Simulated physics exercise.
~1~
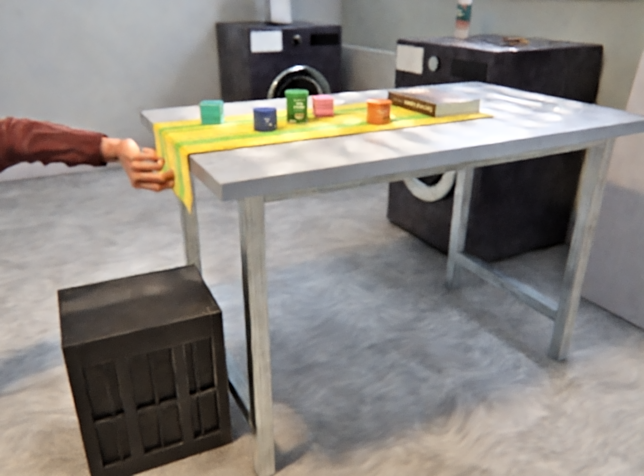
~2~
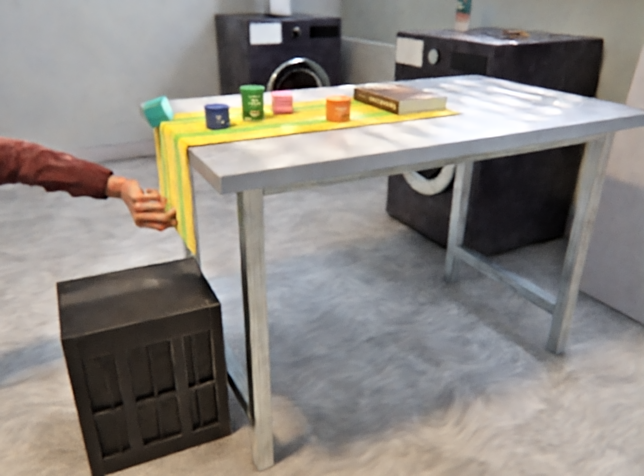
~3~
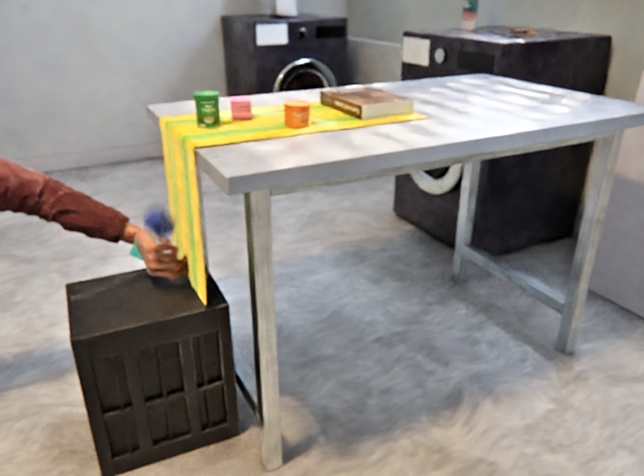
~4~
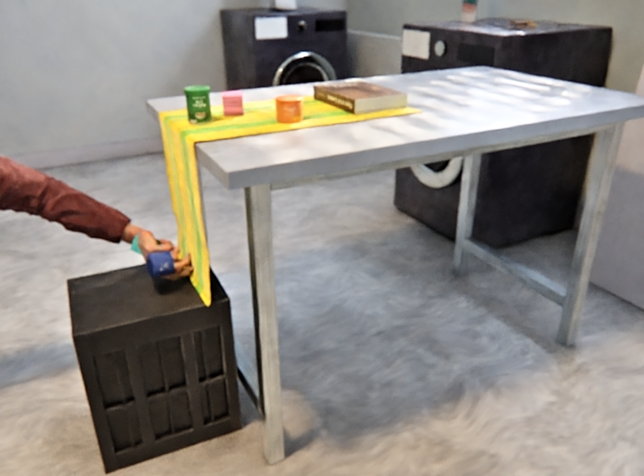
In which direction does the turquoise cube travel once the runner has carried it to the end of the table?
It moves down, dropping past the left end of the table toward the black crate, close to the pulling hand.
